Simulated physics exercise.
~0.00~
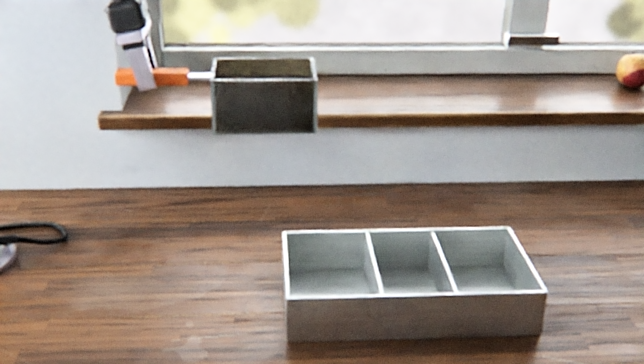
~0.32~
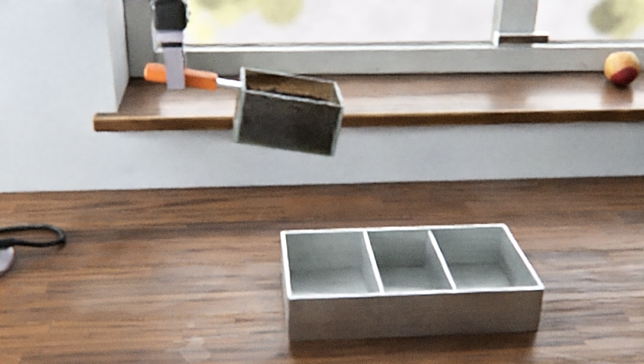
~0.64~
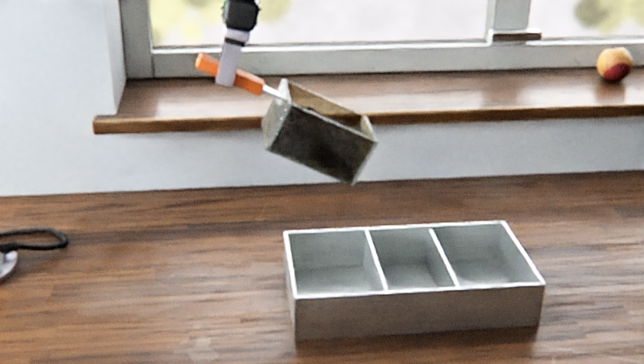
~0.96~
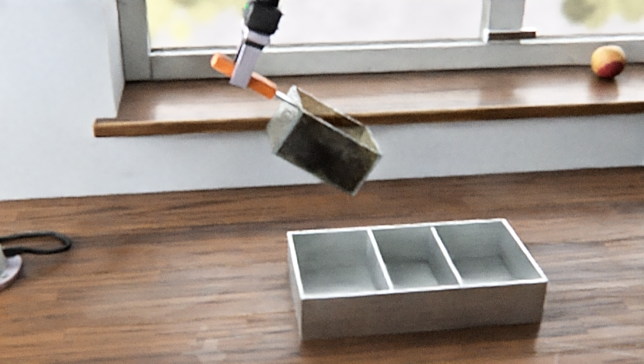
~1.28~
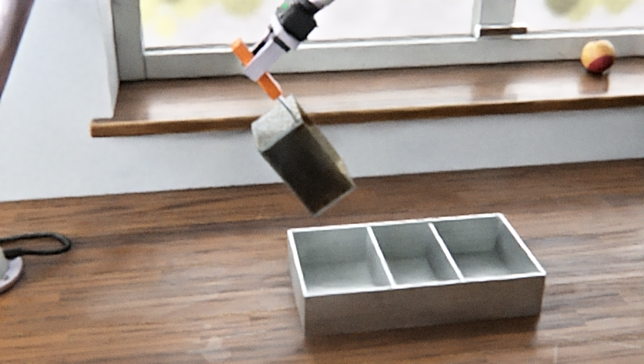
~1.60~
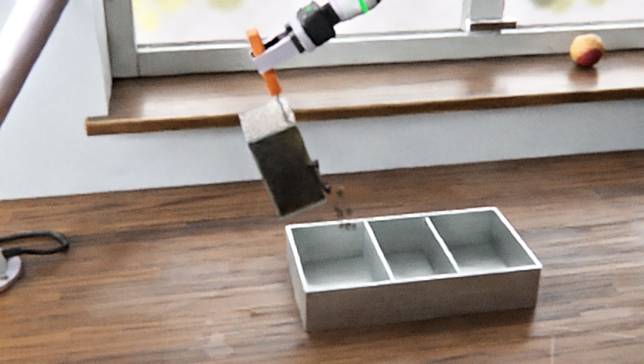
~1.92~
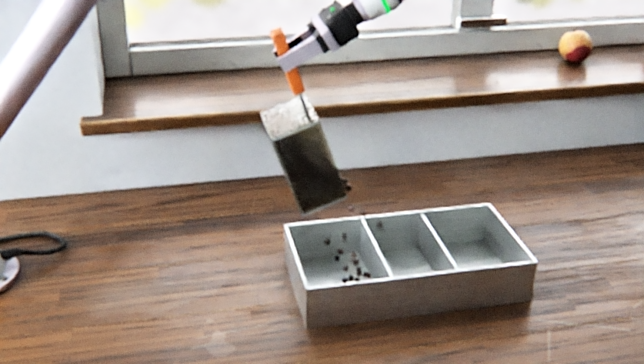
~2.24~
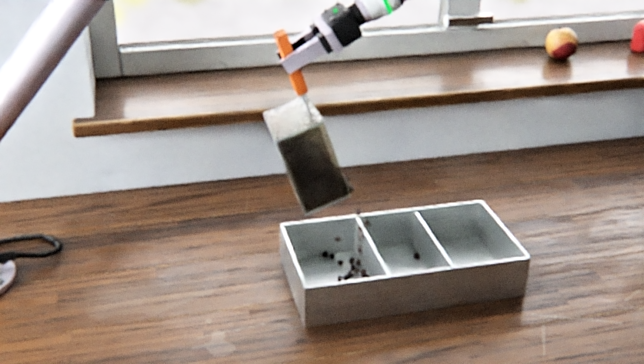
A robotic arm carried a dark open box off to the right from beside the windowsill and tipped it steeply over a gray three-part tray on the wooden table, spilling some small dark beans, mostly into the left section with a few in the middle.
